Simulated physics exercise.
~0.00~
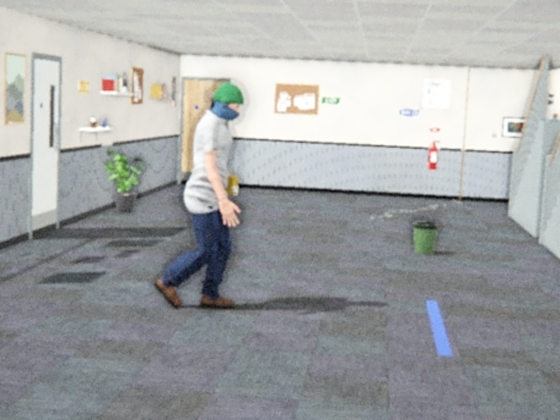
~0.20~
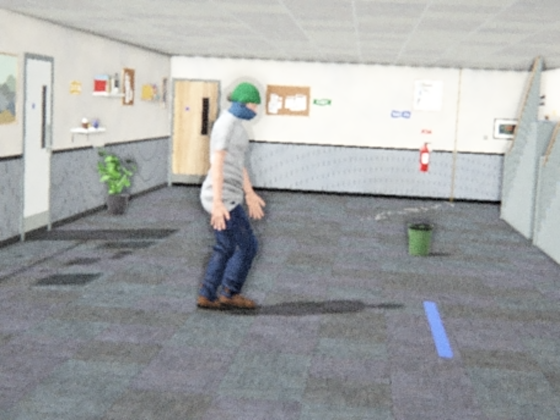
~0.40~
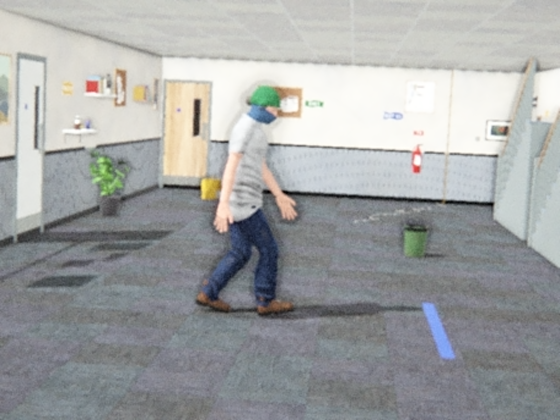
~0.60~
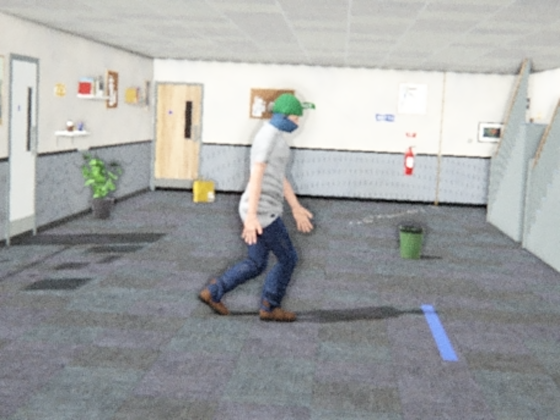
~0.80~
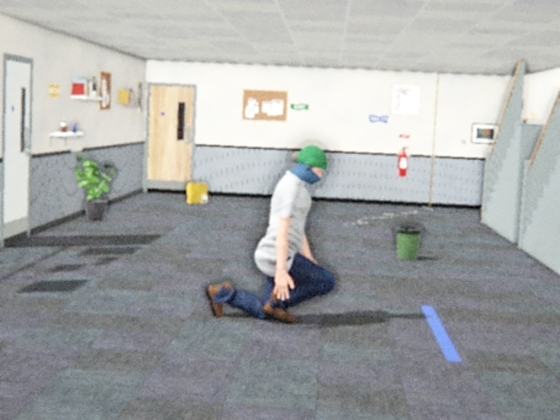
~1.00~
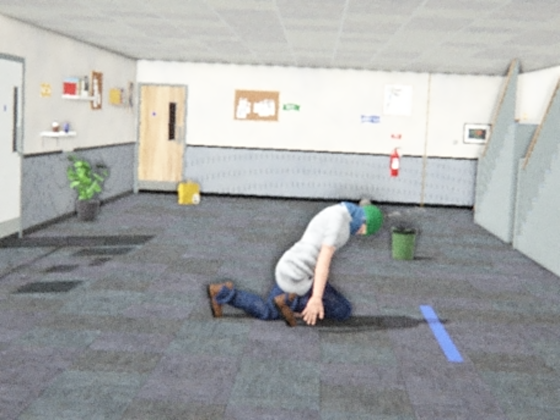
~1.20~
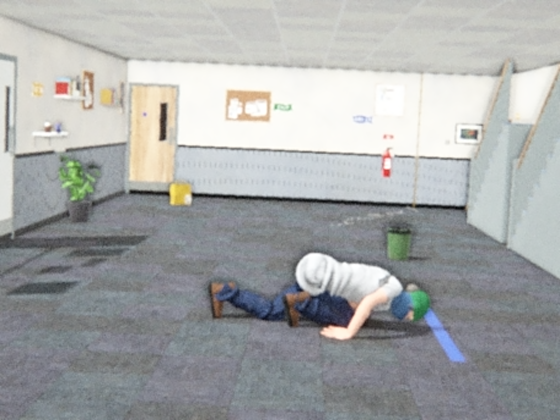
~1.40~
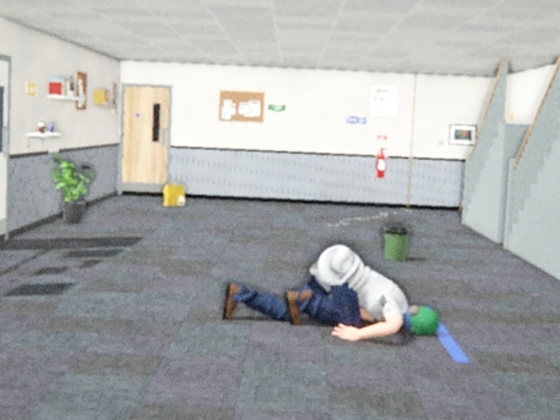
A person in a green cap walking right, sinking to the knees and pitching forward face down just short of blue tape.
